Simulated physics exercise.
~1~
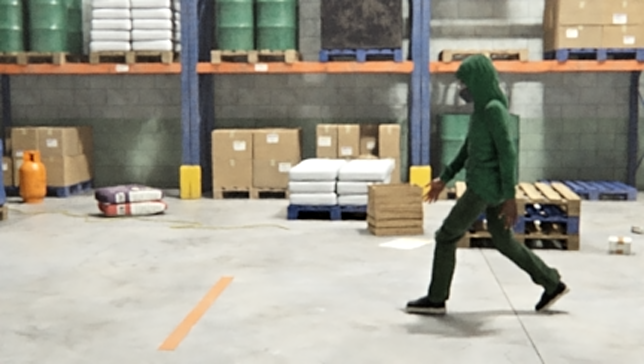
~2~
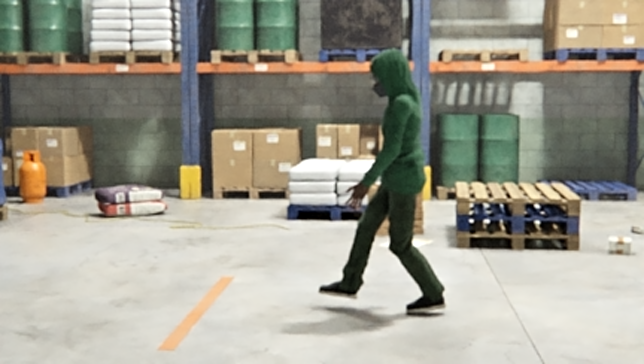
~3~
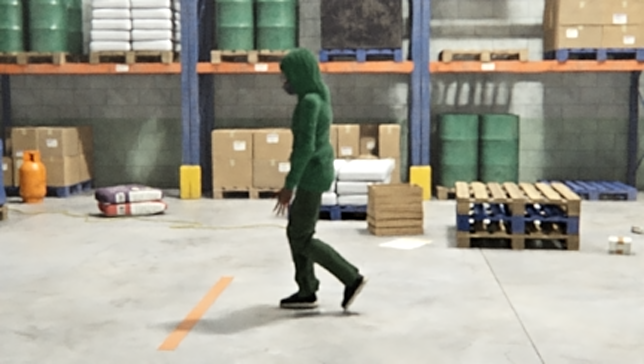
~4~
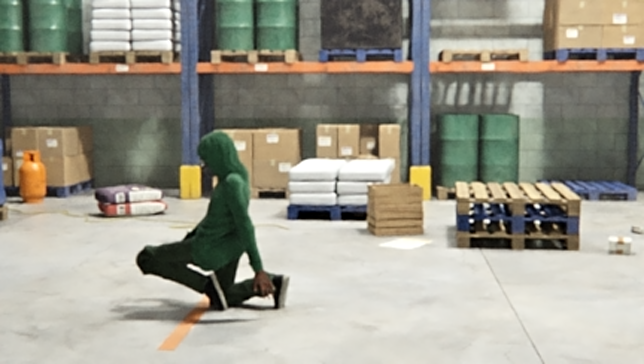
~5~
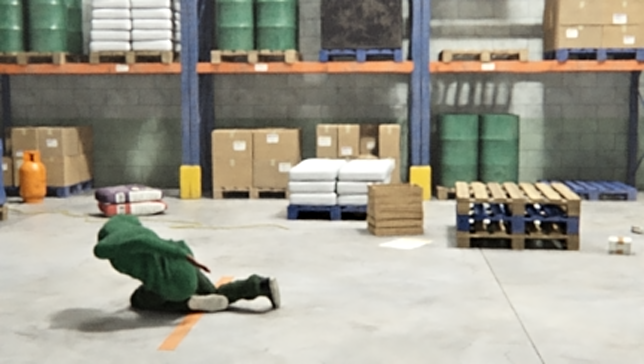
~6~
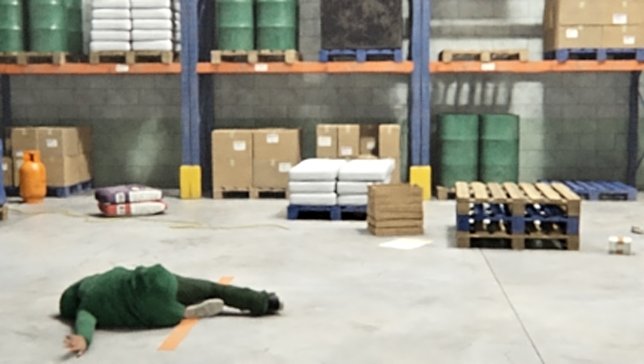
A person in a dark green hood and clothes walks from right to left across the pale concrete floor of a warehouse, seen side-on by a still camera. Behind are blue and orange racks holding green drums, white sacks and brown boxes, with stacked pallets to the right and an orange gas cylinder at far left. Nearing a strip of orange tape on the floor, the person suddenly drops to the knees. The body folds forward to the left and topples down. It ends lying stretched out, head, chest and hips beyond the tape, legs trailing back across it.
